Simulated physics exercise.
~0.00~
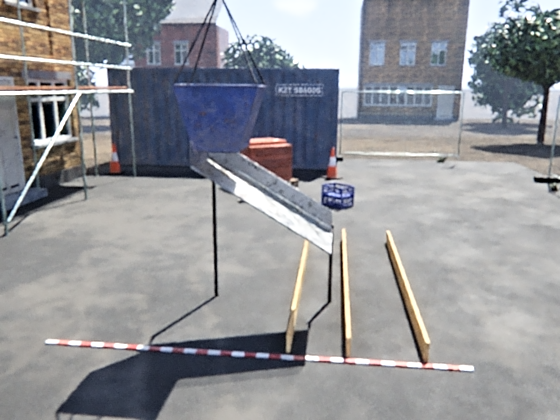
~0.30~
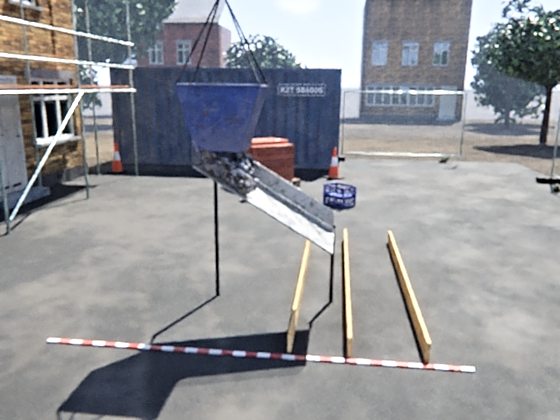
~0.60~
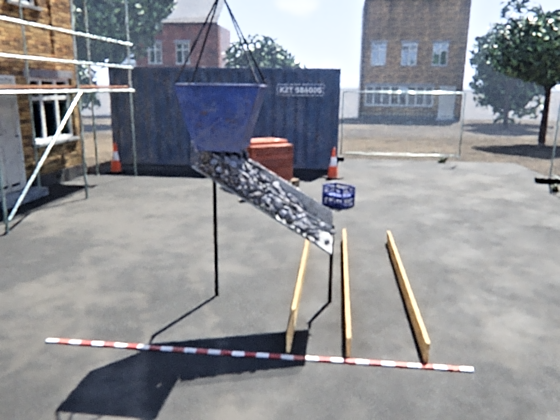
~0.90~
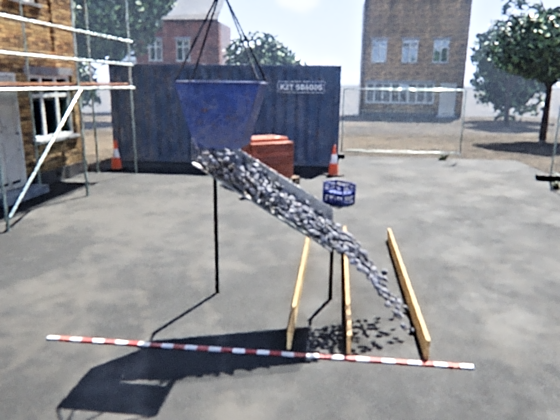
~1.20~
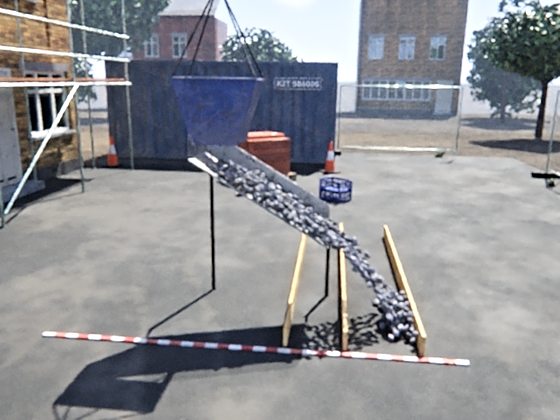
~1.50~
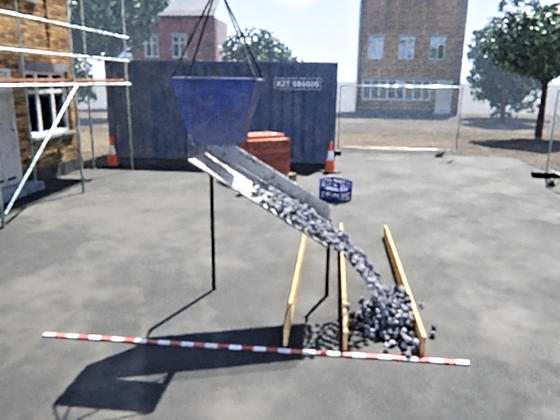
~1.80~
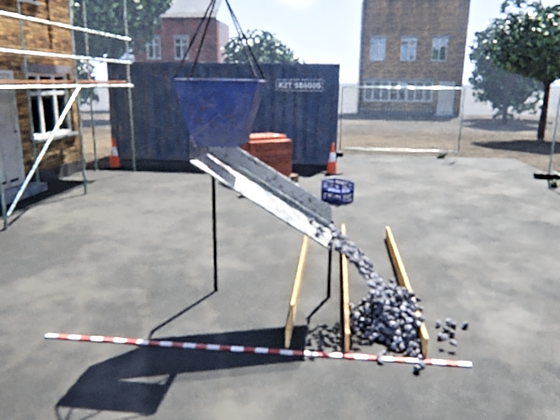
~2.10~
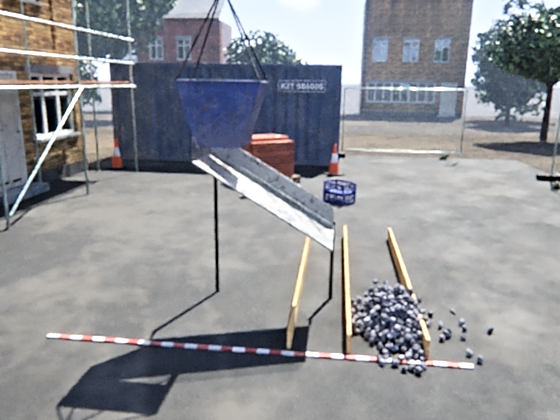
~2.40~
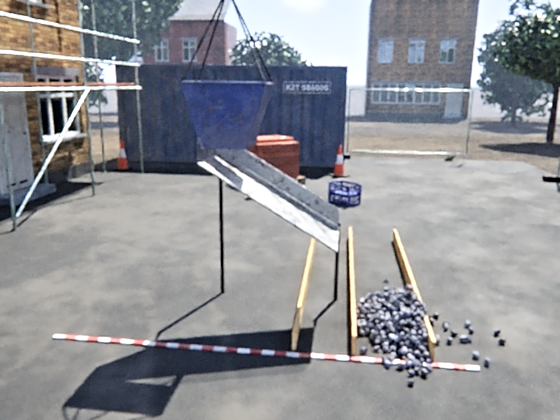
In a paved yard beside scaffolding, a blue skip hanging still released grey stones onto a sloping steel chute, and they slid down to the right, piling up mostly between the middle and right wooden boards, with a few scattered beyond the right one.
